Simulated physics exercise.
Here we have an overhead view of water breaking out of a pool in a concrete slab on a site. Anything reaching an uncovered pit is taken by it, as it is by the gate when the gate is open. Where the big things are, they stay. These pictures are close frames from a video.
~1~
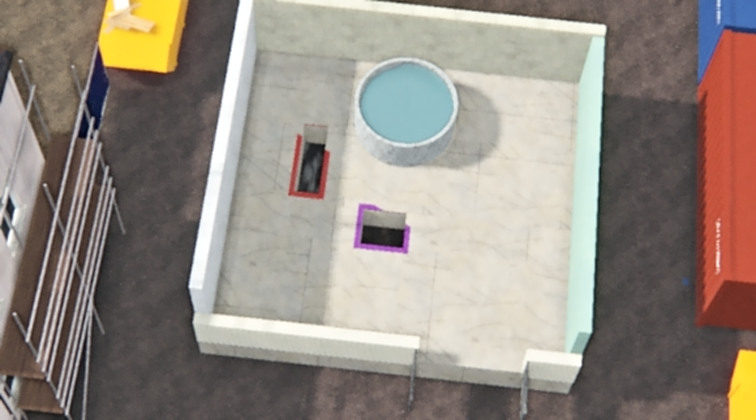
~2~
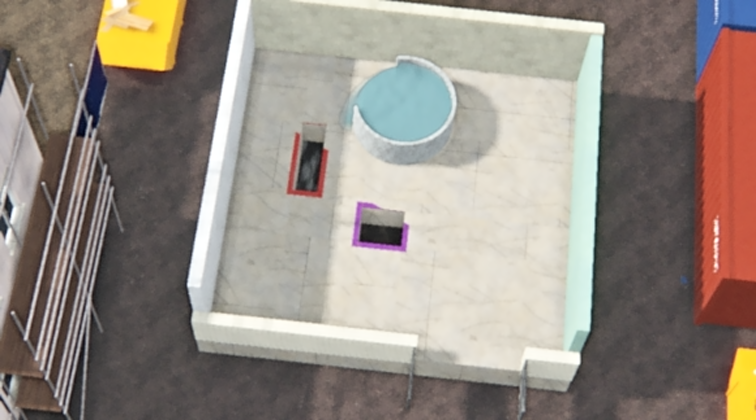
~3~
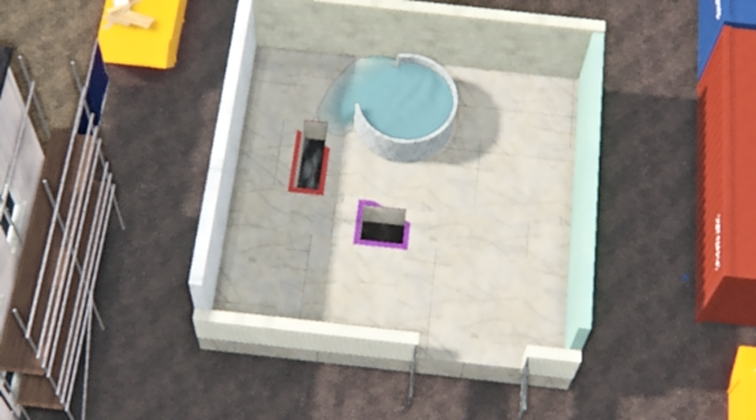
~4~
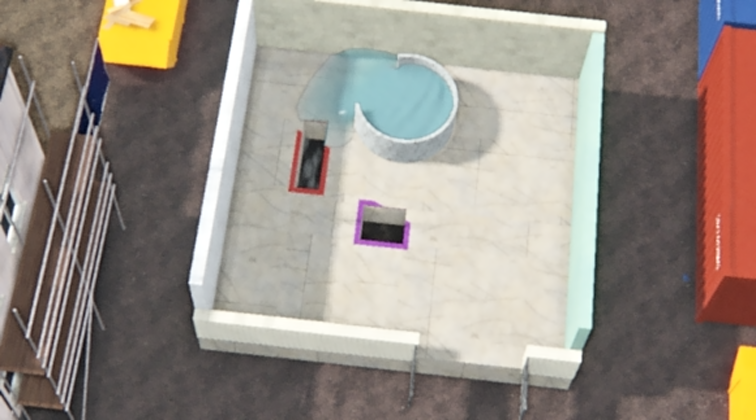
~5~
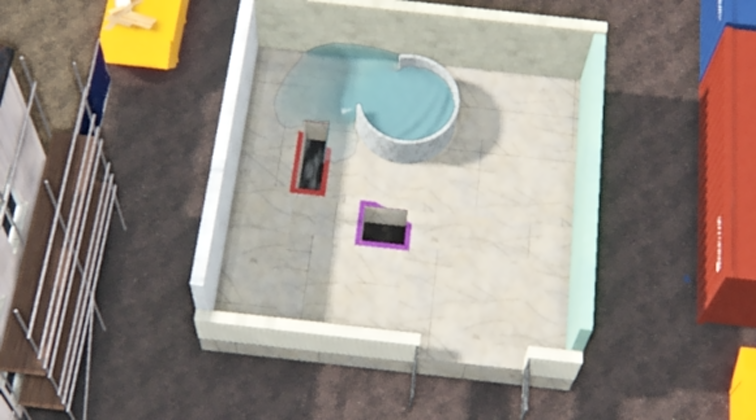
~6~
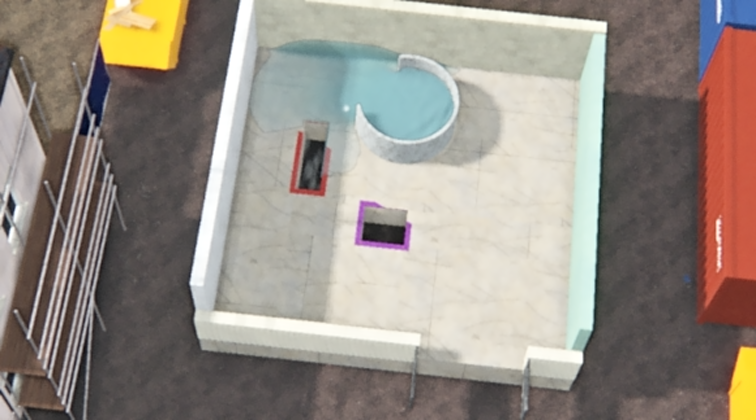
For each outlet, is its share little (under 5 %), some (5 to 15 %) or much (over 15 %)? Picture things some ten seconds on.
Shares: The gate gets little; the purple pit gets little; the red pit gets much.
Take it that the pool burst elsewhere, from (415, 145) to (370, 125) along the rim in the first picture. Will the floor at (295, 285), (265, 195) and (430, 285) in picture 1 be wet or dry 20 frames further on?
Taking them in order, I'd say swamped, not reached and swamped.
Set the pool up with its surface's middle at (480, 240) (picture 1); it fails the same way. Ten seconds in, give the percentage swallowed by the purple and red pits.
Approximate tally in per cent: Purple pit 40, red pit 20.
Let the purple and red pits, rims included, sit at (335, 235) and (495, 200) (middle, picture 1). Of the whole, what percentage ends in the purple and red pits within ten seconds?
Purple has 15 parts of a hundred and red has 4.
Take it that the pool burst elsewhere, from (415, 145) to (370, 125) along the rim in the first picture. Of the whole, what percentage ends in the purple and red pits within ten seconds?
Per cent: Purple 40, red 10.
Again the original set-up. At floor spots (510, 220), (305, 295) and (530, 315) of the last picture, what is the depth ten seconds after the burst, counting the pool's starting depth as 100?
6, 8 and 10 in a hundred, in turn.
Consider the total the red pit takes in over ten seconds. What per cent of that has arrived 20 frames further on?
Near 35 %, I'd say.
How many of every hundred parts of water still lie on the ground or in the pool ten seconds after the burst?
I'd say around 68 per cent.
A moment on, water covers 15 % of the floor; the gate 0 %, the purple pit 0 %, the red pit 2 %.
Next, water covers 25 % of the floor; the gate 0 %, the purple pit 0 %, the red pit 3 %.
Then, water covers 45 % of the floor; the gate 0 %, the purple pit 0 %, the red pit 10 %.
Later, water covers 70 % of the floor; the gate 1 %, the purple pit 0 %, the red pit 21 %.
In the end, water covers 85 % of the floor; the gate 3 %, the purple pit 2 %, the red pit 28 %.
